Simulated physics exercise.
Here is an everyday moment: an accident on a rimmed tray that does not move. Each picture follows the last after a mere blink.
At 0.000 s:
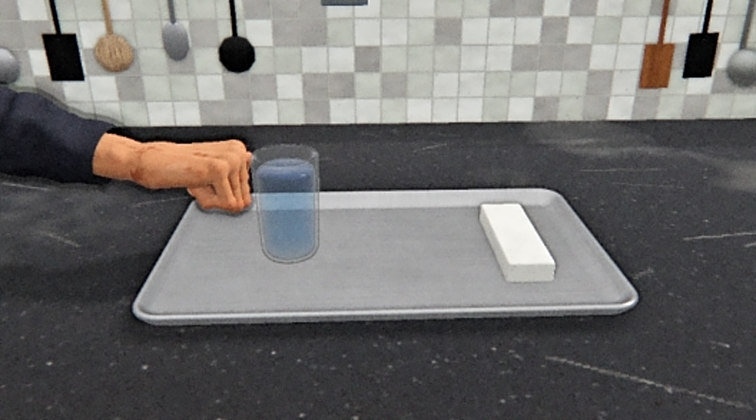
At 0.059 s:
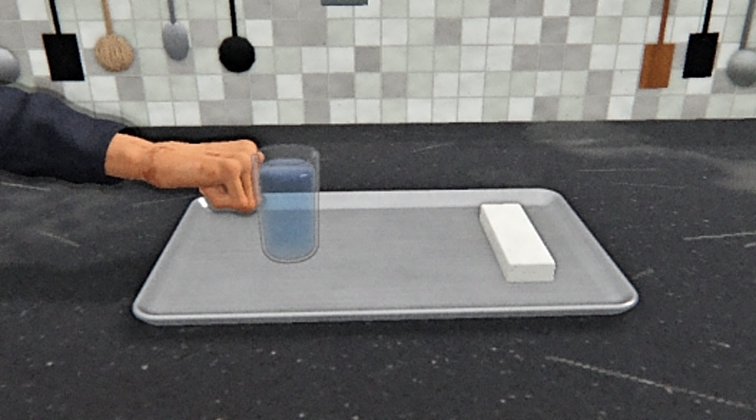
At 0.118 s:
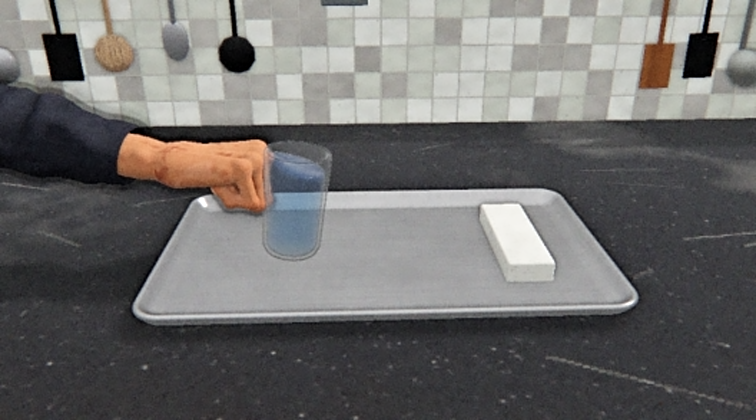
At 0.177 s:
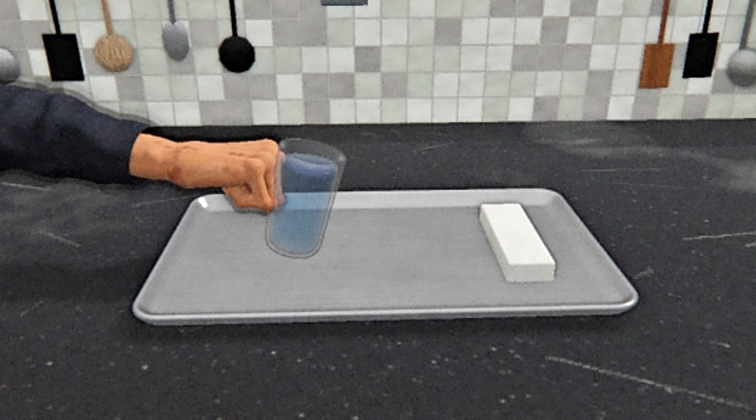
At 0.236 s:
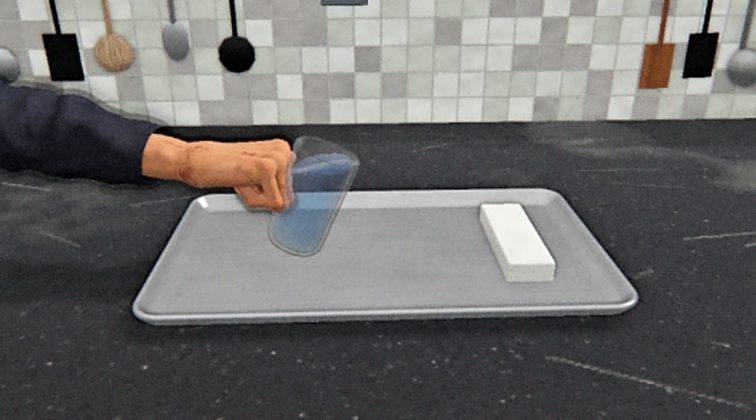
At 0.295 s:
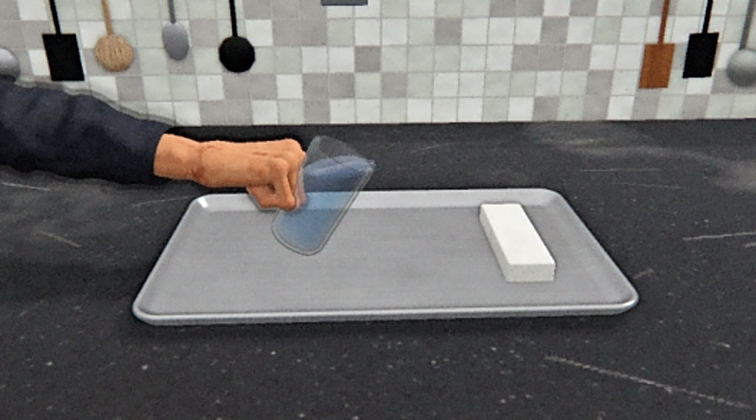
A hand in a dark sleeve pushed against a clear glass of blue liquid on a gray tray, tilting it steadily rightward as the liquid shifted inside, while a white block stayed still.
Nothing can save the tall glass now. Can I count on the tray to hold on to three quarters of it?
Yes: The tray is going to lose a quarter or less of it.
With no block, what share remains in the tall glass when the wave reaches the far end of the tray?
55 in a hundred, roughly.
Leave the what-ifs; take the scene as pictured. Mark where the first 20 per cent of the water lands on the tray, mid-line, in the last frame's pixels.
It lands near (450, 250).
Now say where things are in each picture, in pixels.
In the first picture, tilt 0°; right rim (316, 156); surface from (257, 167) to (314, 167); the tray's far rim is at (592, 238); a block is fixed to the tray further along.
In the second picture, tilt 0°; right rim (317, 156); surface from (257, 167) to (314, 166).
In the third picture, tilt 7°; right rim (329, 157); surface from (268, 150) to (326, 170).
In the fourth picture, tilt 14°; right rim (343, 160); surface from (281, 158) to (339, 165).
In the fifth picture, tilt 22°; right rim (357, 164); surface from (286, 178) to (354, 159).
In the sixth picture, tilt 30°; right rim (370, 170); surface from (293, 183) to (368, 161); 1 per cent is over the edge.
A moment on, the tall glass lies on its side and 97 per cent is in the glass, 2 on the tray and 0 above or beyond its rim.
Next, the tall glass lies on its side and 53 per cent is in the glass, 31 on the tray and 16 above or beyond its rim.
Then the tall glass lies on its side and 32 per cent is in the glass, 39 on the tray and 29 above or beyond its rim.
Later the tall glass lies on its side and 17 per cent is in the glass, 67 on the tray and 16 above or beyond its rim.
At rest 84 per cent is held by tray and glass, 16 is off the tray.
